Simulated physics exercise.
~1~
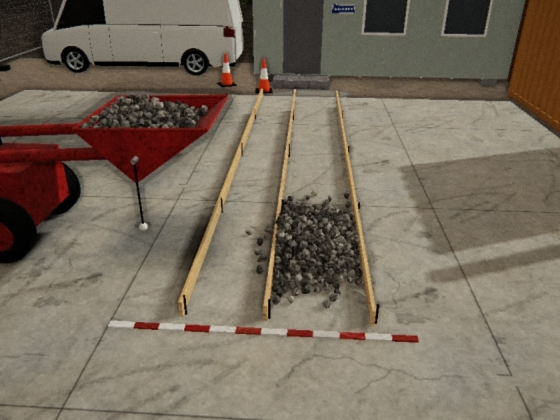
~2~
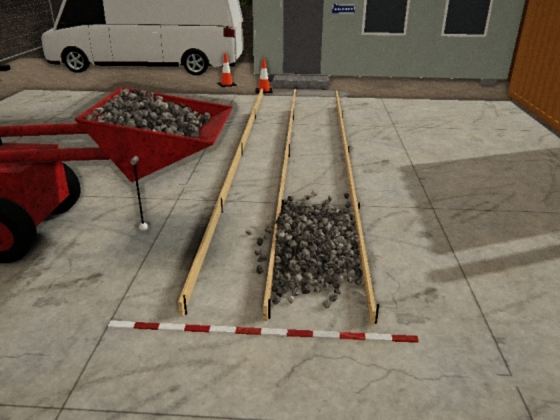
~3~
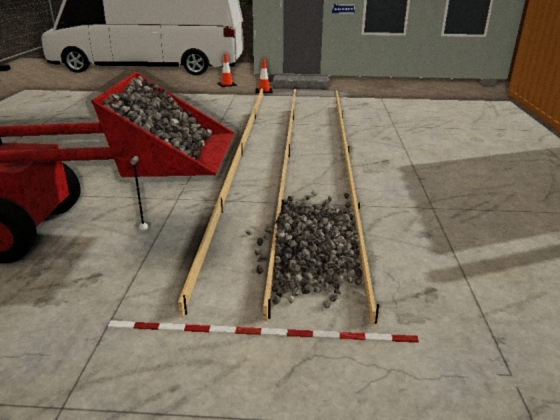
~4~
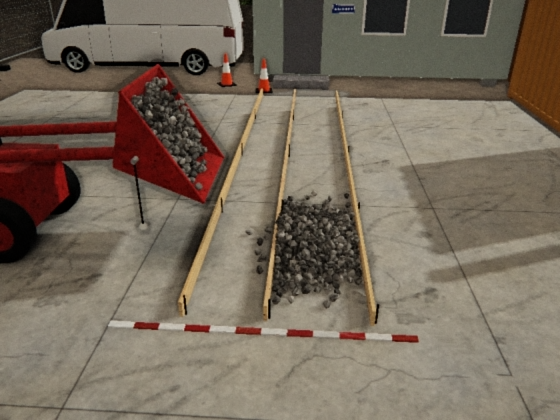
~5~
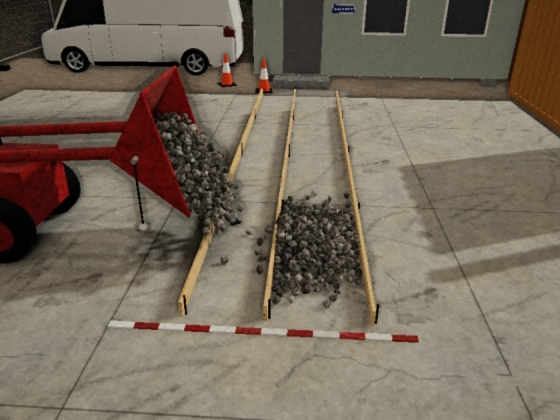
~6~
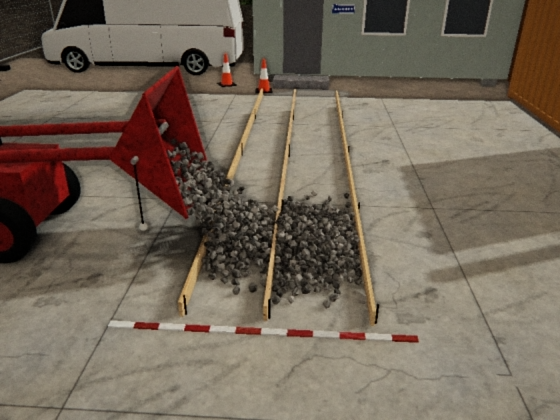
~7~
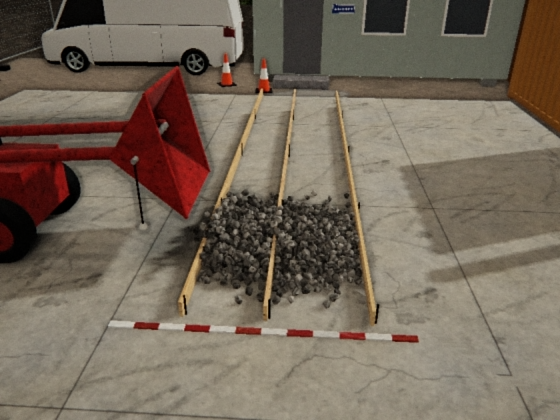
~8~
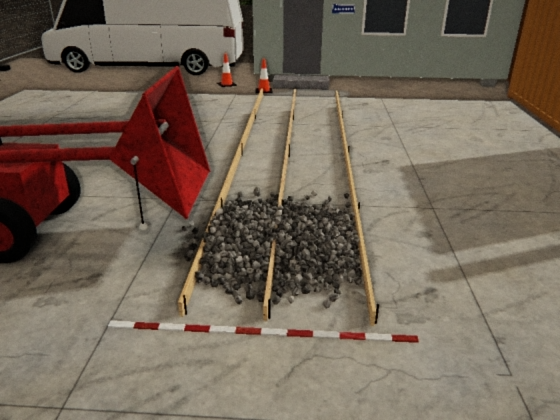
Red loader bucket tipping grey stones between wooden planks beside an earlier pile, emptying completely as the stones settle side by side.
